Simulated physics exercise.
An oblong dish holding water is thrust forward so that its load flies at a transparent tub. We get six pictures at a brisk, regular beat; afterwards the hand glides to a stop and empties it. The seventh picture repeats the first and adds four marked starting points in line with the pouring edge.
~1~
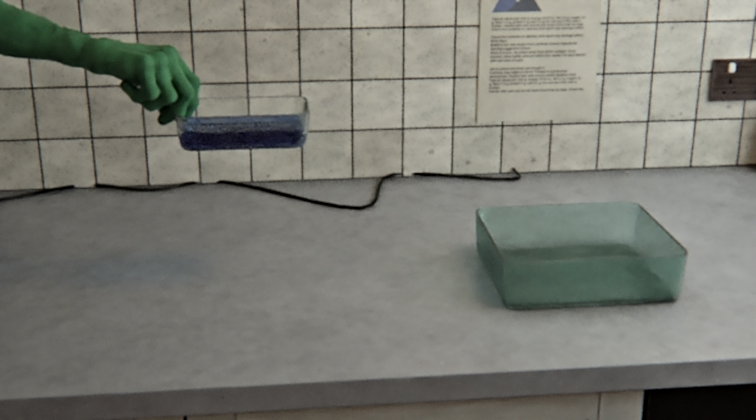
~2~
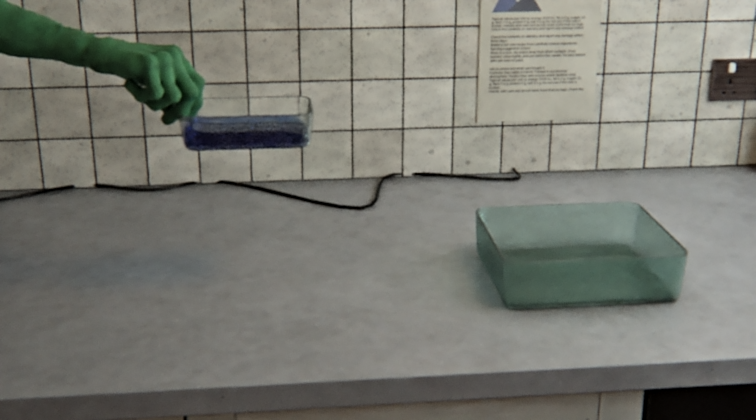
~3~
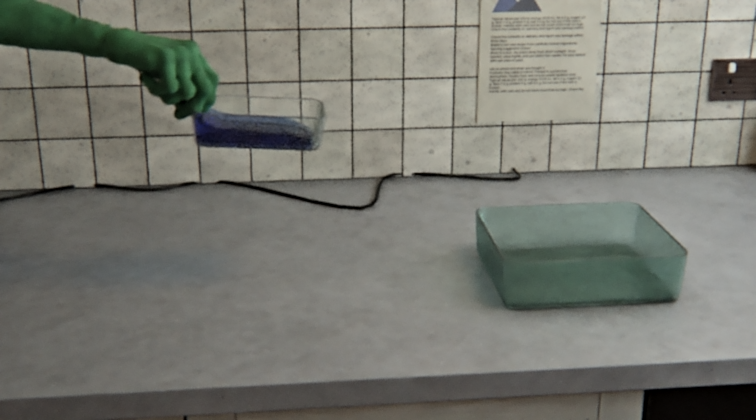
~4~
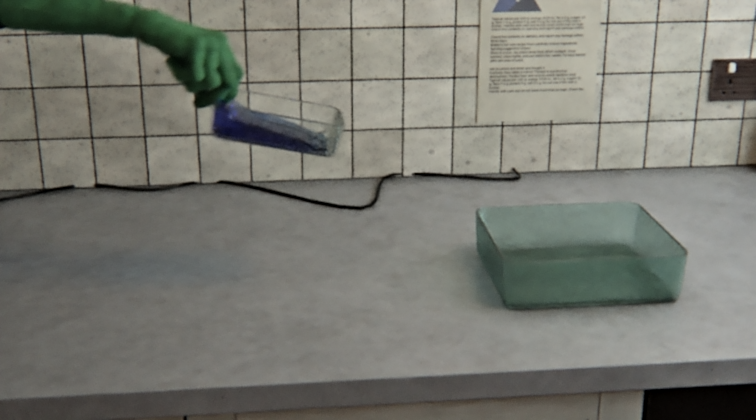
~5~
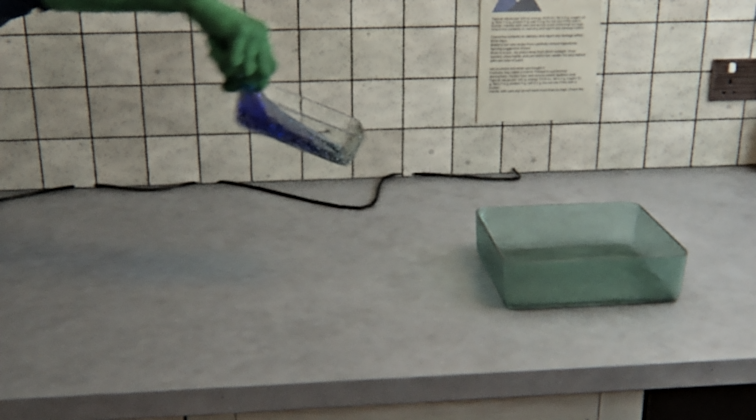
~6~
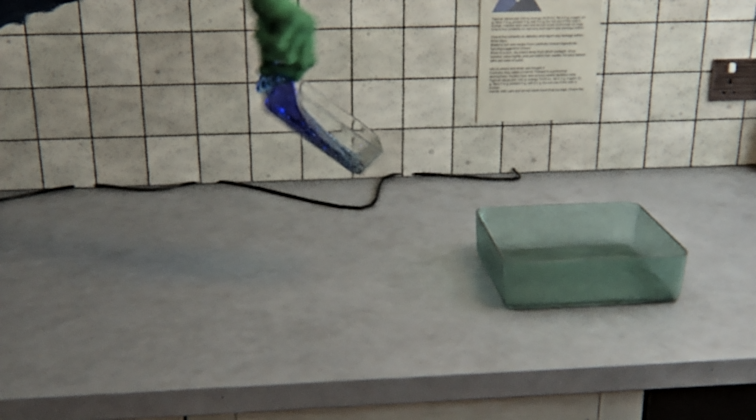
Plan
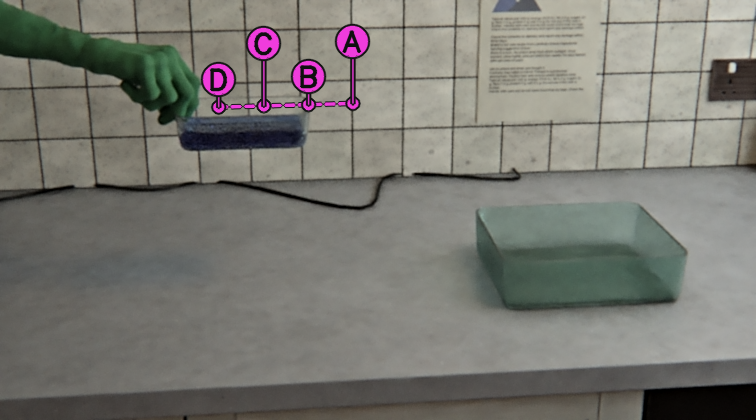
Green hand swinging a clear oblong dish of blue liquid rightward and tilting it steeply, above a worktop holding a transparent tub.
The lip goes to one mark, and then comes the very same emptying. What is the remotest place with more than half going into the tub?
Place A.
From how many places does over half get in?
One of them.
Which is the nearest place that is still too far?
That would be B.
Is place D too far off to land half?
Yes, that goes wrong.
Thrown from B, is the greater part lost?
Yes.
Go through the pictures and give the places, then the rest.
In the first frame, upright, lip at (306, 104); tub from (503, 306) to (679, 298); nothing has left yet.
In the second frame, upright, lip at (310, 104); nothing has left yet.
In the third frame, tipped about 4°, lip at (322, 108); nothing has left yet.
In the fourth frame, tipped about 12°, lip at (341, 116); water is over the rim, down to (224, 96).
In the fifth frame, tipped about 24°, lip at (362, 129); water is over the rim, down to (239, 90).
In the sixth frame, tipped about 38°, lip at (380, 143); water is over the rim, down to (262, 94).
In magenta, A at (352, 103); B at (308, 104); C at (263, 105); D at (218, 107).
For place A, about 65 % lands in the tub, 19 % falls short and 17 % goes beside or beyond.
For place B, about 25 % lands in the tub, 70 % falls short and 5 % goes beside or beyond.
For place C, about 0 % lands in the tub, 98 % falls short.
For place D, about 0 % lands in the tub, 100 % falls short.
